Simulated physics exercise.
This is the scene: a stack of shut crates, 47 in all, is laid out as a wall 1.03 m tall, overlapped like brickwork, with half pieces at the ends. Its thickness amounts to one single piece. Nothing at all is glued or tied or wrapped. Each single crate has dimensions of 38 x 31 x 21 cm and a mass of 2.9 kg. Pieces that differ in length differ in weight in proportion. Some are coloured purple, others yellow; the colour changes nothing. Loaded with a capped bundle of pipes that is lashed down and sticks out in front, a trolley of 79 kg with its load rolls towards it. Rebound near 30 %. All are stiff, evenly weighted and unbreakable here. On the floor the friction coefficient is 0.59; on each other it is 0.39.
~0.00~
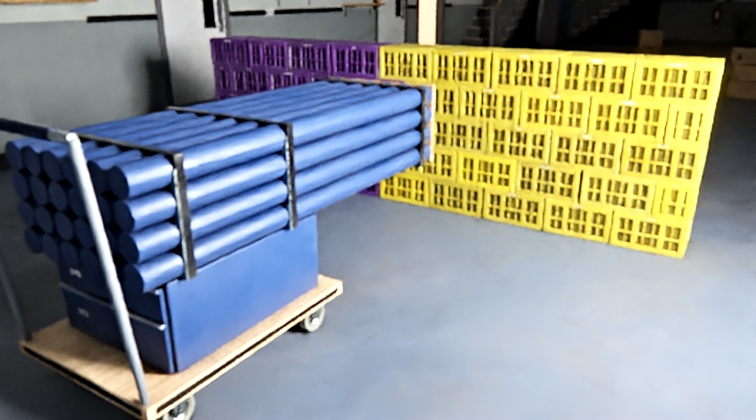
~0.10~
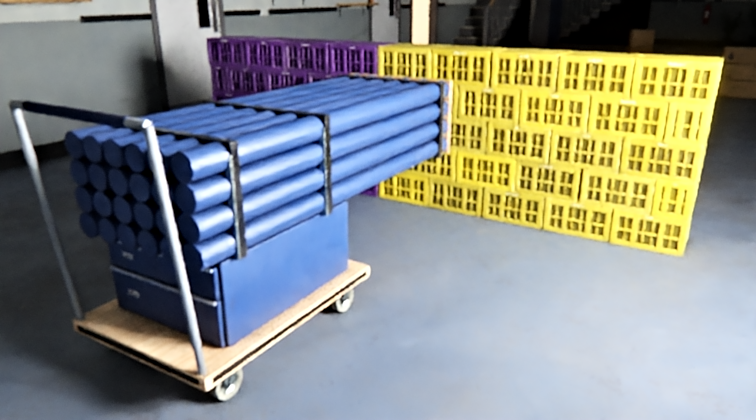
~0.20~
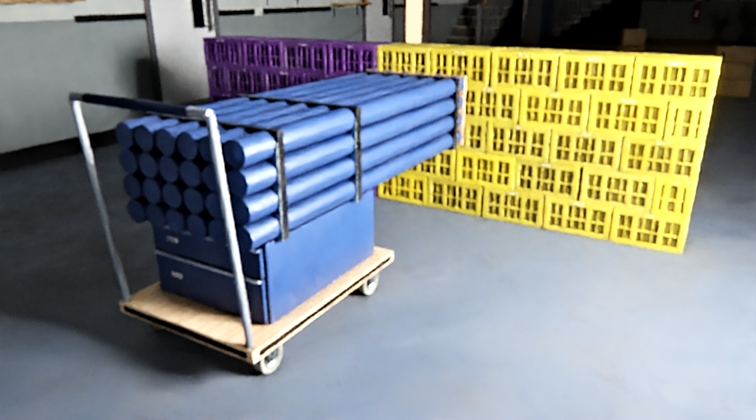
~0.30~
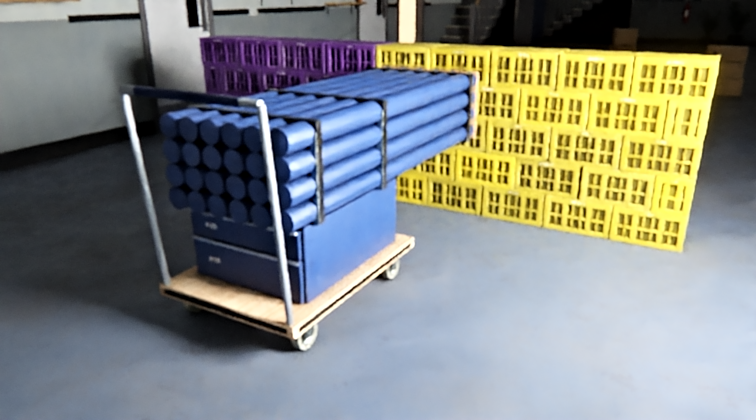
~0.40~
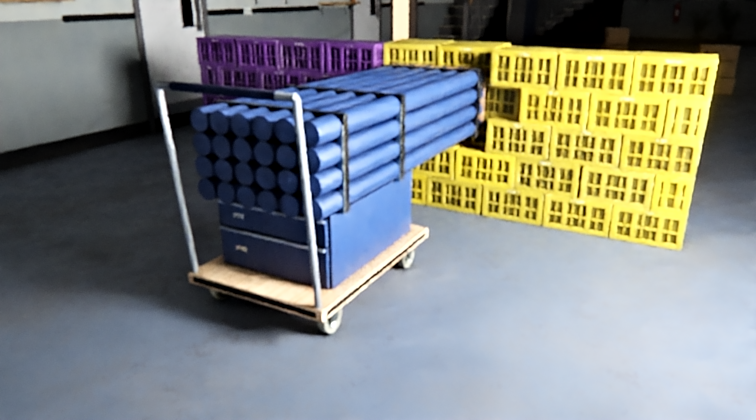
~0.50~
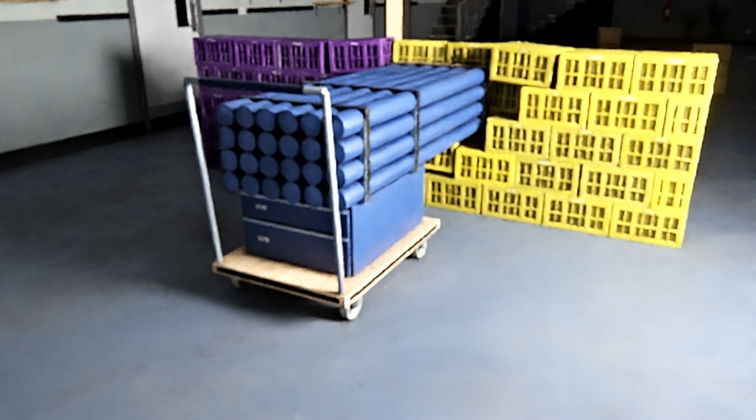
A trolley carrying a strapped bundle of blue pipes rolls away across a grey floor toward a wall of stacked purple and yellow crates. The jutting pipe ends close the gap and reach the yellow section, then push in among the crates, shoving several of them out of line and opening a gap.
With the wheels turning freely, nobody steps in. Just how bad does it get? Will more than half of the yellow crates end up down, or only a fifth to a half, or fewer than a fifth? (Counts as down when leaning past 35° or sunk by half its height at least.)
It is at least a fifth but no majority.
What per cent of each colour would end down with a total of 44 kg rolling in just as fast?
Colour by colour that makes yellow 30, purple 10 percent.
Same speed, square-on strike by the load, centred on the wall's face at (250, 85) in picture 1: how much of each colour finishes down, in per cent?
Down at the end: Yellow 0 percent, purple 40 percent.
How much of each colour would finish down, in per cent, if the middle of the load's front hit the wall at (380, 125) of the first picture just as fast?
In that case you'd see yellow at 30 per cent and purple at 50 per cent down.
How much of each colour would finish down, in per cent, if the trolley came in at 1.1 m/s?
You'd end up with yellow at 30 per cent down and purple at 10 per cent.
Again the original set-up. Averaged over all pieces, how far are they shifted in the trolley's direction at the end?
About 25 cm.
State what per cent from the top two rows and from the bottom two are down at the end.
I'd put the top at 40 per cent and the bottom at 10 per cent.
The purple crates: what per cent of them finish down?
For purple, 10 per cent end down.
After 0.76 s, load 56 cm past the wall's line, still rolling; 7 of the 25 yellow crates down (8 of 47 in all colours); top yellow crate unmoved.
After 1.22 s, load 1.04 m past the wall's line, still rolling; 8 of the 25 yellow crates down (10 of 47 in all colours); top yellow crate unmoved.
In the end (2.7 s), load 1.20 m past the wall's line, stopped; 8 of the 25 yellow crates down (10 of 47 in all colours); top yellow crate unmoved; top purple crate unmoved. That is 32 per cent. From the last view, middles, top yellow crate near (599, 71), top purple crate near (267, 53).
